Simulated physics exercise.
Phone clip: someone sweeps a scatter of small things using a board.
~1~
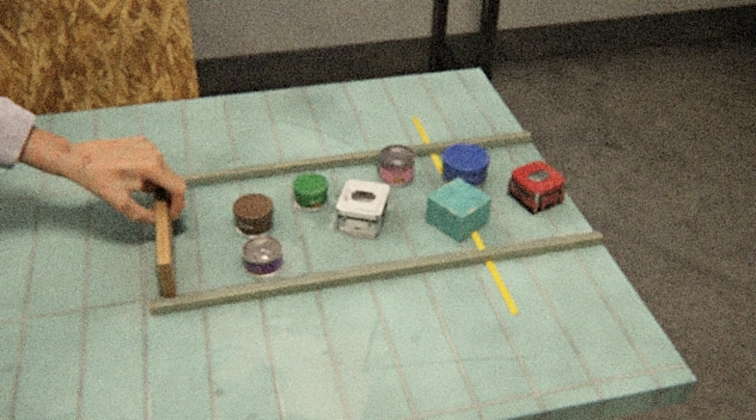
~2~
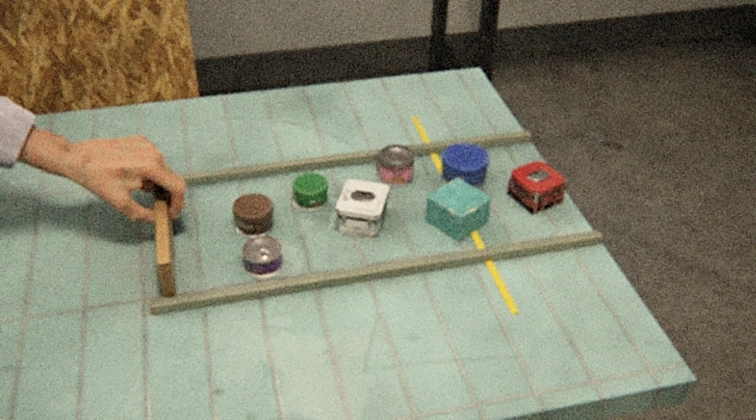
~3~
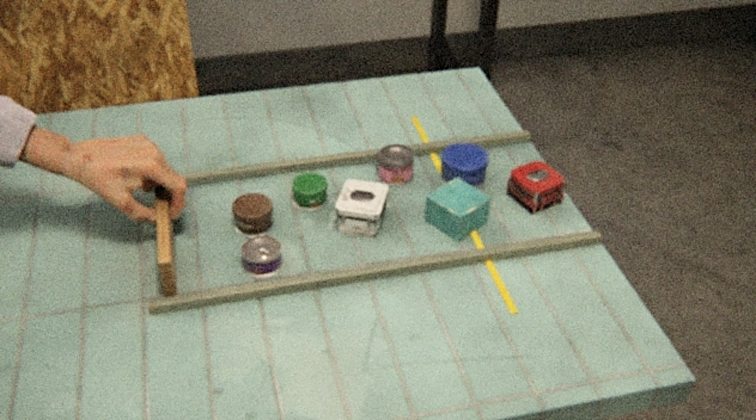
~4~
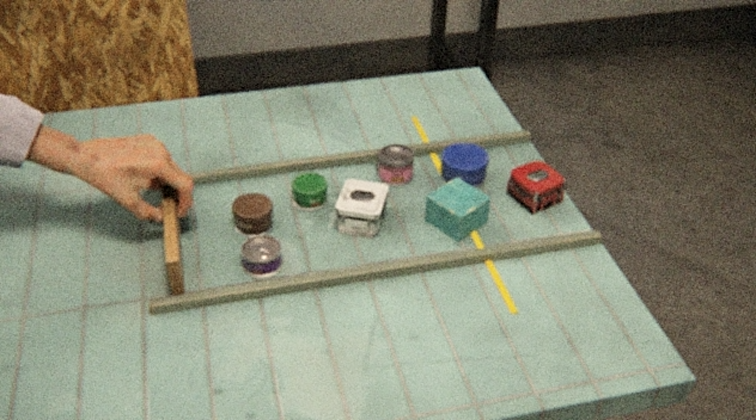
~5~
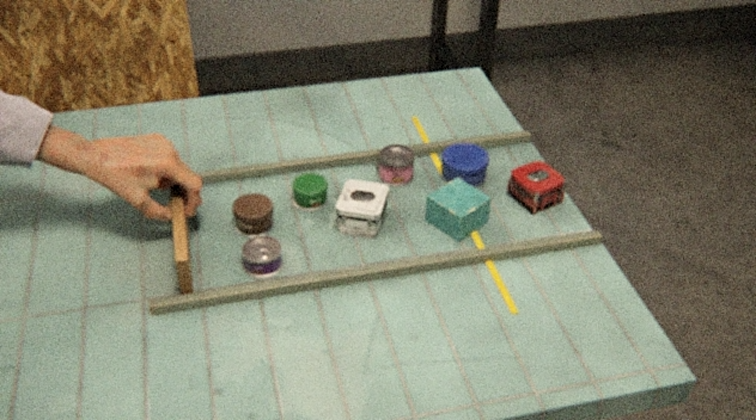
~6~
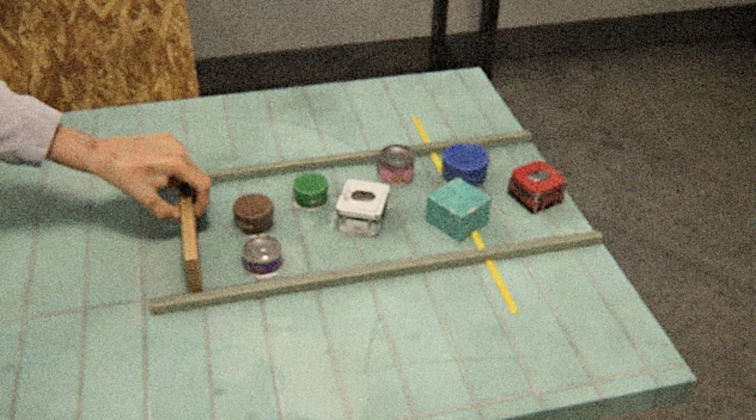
A wooden board, held upright by someone's hand, stayed still at first and then slid a short way right between two rails toward scattered small pots, a turquoise block and a red case, which stayed put.
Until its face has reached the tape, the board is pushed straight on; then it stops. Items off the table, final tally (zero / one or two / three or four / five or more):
The pieces that drop number zero in all.
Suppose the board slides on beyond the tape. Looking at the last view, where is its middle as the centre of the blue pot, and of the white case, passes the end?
The middle is at (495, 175) when it's the blue pot, and at (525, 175) when it's the white case.
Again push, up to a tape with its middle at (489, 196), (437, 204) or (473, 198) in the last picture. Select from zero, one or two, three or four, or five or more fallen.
Tape one gives one to two, tape two gives zero, and tape three gives not one.
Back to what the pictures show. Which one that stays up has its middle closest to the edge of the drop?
It's the red case.
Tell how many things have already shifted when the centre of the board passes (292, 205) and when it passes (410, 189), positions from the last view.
Moved so far: 3, then 7.
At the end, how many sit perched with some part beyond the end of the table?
It totals 1.
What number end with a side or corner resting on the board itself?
The number is 3.
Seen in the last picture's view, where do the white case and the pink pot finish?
Around (507, 195), then around (483, 148).
Early on, none off yet; red case at rest near (537, 187); blue pot at rest near (465, 167); turquoise block at rest near (458, 209).
A while later, none off yet; red case at rest near (537, 187); blue pot at rest near (465, 167); turquoise block moving near (464, 210).
Further along, none off yet; red case at rest near (537, 187); blue pot travelled a little near (480, 168); turquoise block travelled about its own width near (512, 216).
Finally, the number that fall off is zero.
